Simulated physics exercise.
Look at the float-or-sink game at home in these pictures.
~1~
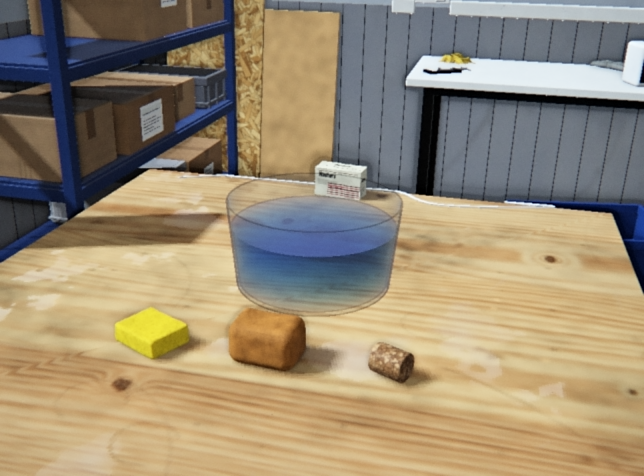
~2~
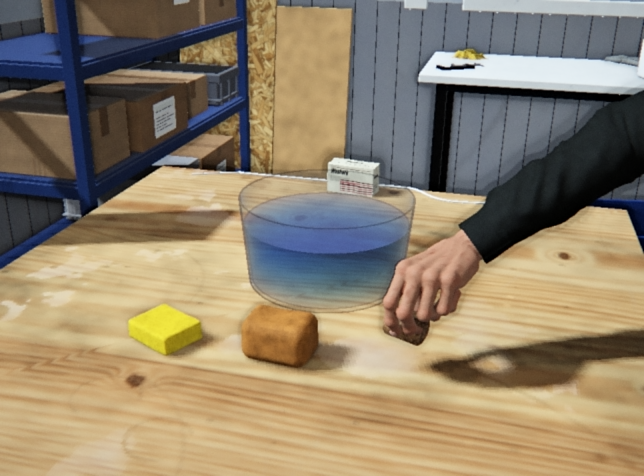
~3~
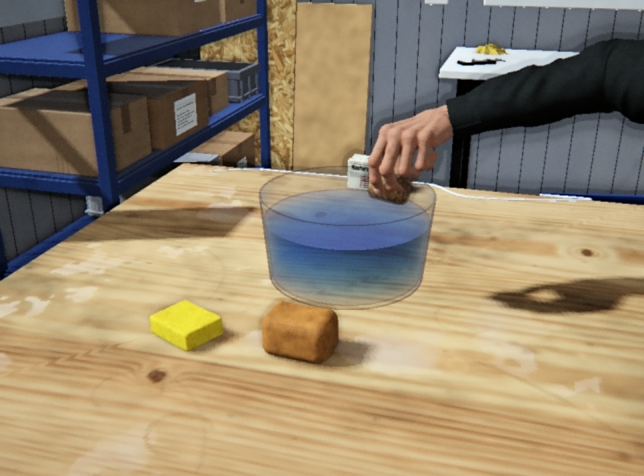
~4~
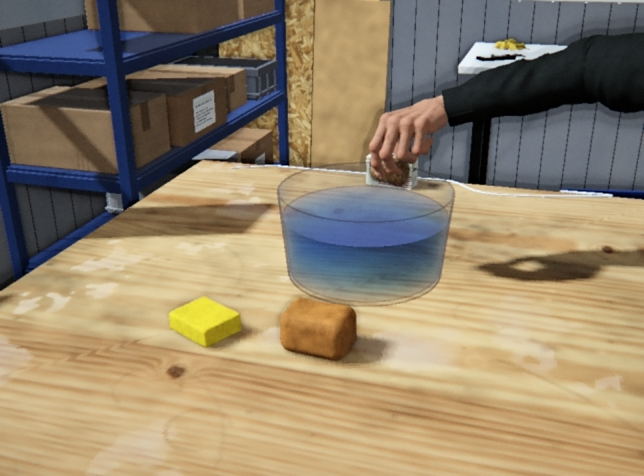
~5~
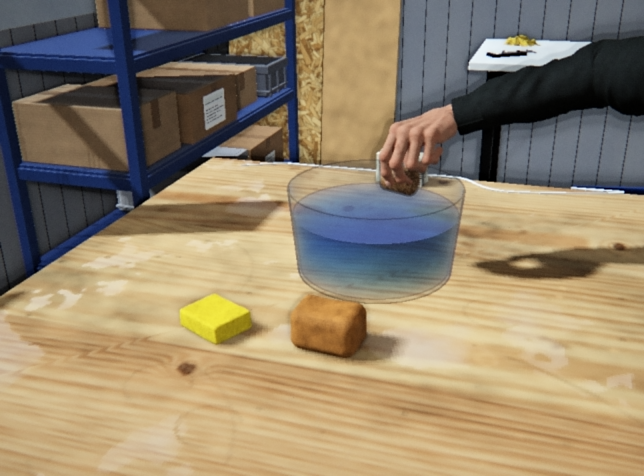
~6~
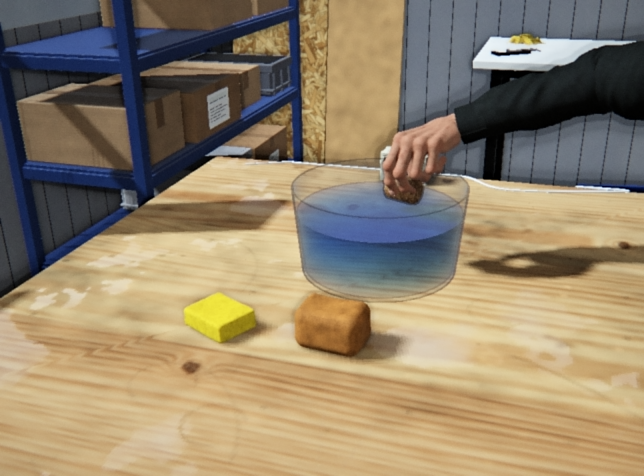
On a wooden table in a storage room, a yellow sponge, a bread roll and a cork sit in a row before a clear basin of blue water. A hand reaches in from the right, picks up the cork, carries it over the basin and lowers it to just above the water.
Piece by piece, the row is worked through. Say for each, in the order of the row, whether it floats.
Going from the left, the first one keeps afloat, the next one keeps afloat, and the last one keeps afloat.
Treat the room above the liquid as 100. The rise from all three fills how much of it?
Share used: Roughly 6 percent.
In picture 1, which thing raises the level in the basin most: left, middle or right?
Answer: The central body.
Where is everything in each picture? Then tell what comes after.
The row from the left; sponge (152, 333); bread roll (268, 338); cork (391, 362), in the first picture.
A hand picks up the cork; cork (406, 325); bread roll (280, 335), in the second picture.
It is carried over; cork (390, 187); sponge (187, 325), in the third picture.
It is above the basin; cork (390, 171); bread roll (319, 328), in the fourth picture.
It comes down; cork (400, 180); sponge (216, 319), in the fifth picture.
It is just over the surface; sponge (220, 317); bread roll (333, 324); cork (404, 188), in the sixth picture.
A moment on, the cork stays afloat.
Further on, the bread roll stays afloat.
When it is over, the sponge stays afloat; afloat, sponge, bread roll and cork.
